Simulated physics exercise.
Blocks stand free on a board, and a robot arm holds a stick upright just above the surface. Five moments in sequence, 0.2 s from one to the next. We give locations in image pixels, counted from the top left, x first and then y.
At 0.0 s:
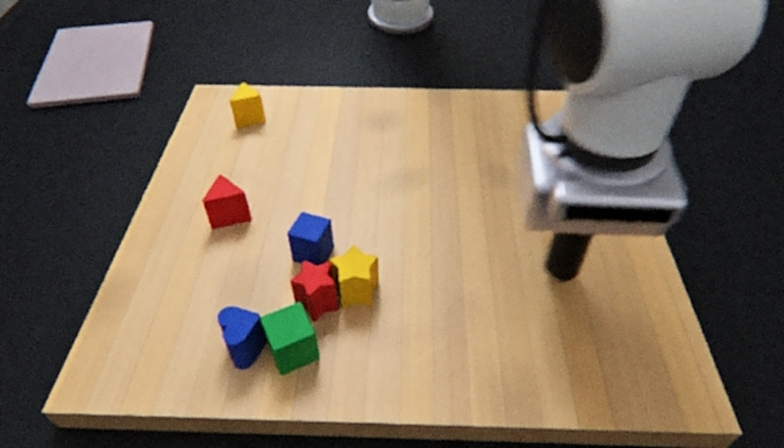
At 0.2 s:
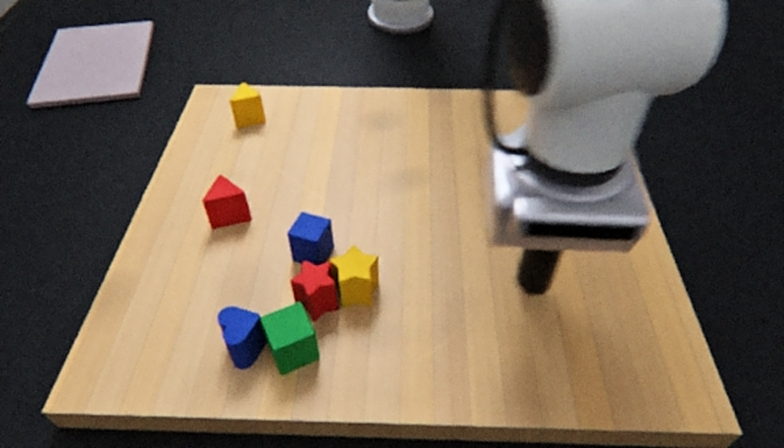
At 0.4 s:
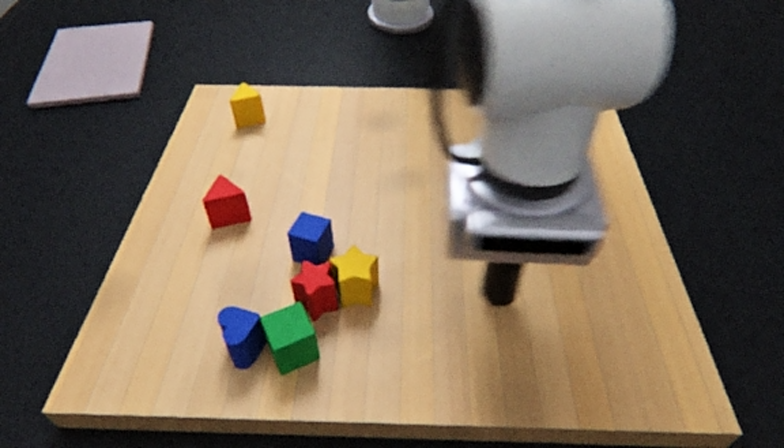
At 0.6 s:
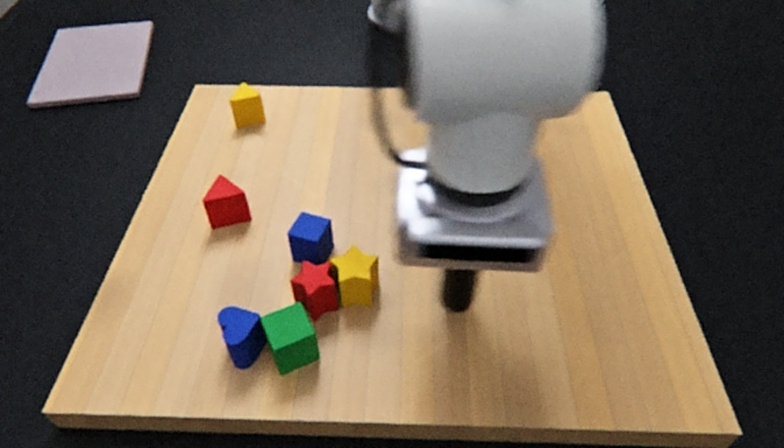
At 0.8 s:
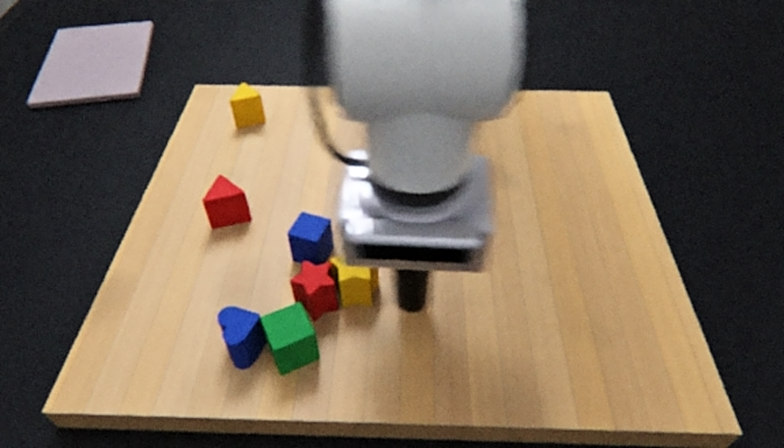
On a wooden board scattered with colourful blocks, a robot arm holding a dark stick upright moved steadily left from the right side, coming close to the yellow star, while none of the blocks moved.
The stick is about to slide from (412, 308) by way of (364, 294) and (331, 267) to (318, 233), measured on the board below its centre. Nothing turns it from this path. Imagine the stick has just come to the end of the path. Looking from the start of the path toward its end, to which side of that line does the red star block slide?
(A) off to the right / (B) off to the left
My answer is option B.
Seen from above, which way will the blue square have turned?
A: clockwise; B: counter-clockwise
A: Clockwise.
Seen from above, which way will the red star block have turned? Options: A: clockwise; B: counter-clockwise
My answer is option B.
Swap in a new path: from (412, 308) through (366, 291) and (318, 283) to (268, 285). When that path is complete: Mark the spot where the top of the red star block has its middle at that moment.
The middle of its upper face will lie at (257, 285).
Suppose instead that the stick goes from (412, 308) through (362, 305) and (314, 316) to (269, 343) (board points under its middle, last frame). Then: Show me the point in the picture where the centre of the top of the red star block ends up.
For the centre of its top, I'd go with (269, 277).
On the path given first. One third of the way, stick at (363, 284); red star block at (299, 276), turned 20° anticlockwise; yellow star block at (330, 255).
Two thirds of the way, stick at (330, 256); blue square at (287, 211), turned 55° clockwise; red star block at (286, 274), turned 65° anticlockwise; yellow star block at (293, 240), turned 15° anticlockwise.
At the end, stick at (316, 223); green square not moved; blue square at (280, 209), turned 65° clockwise; red star block at (286, 274), turned 65° anticlockwise; yellow star block at (287, 237), turned 45° anticlockwise.
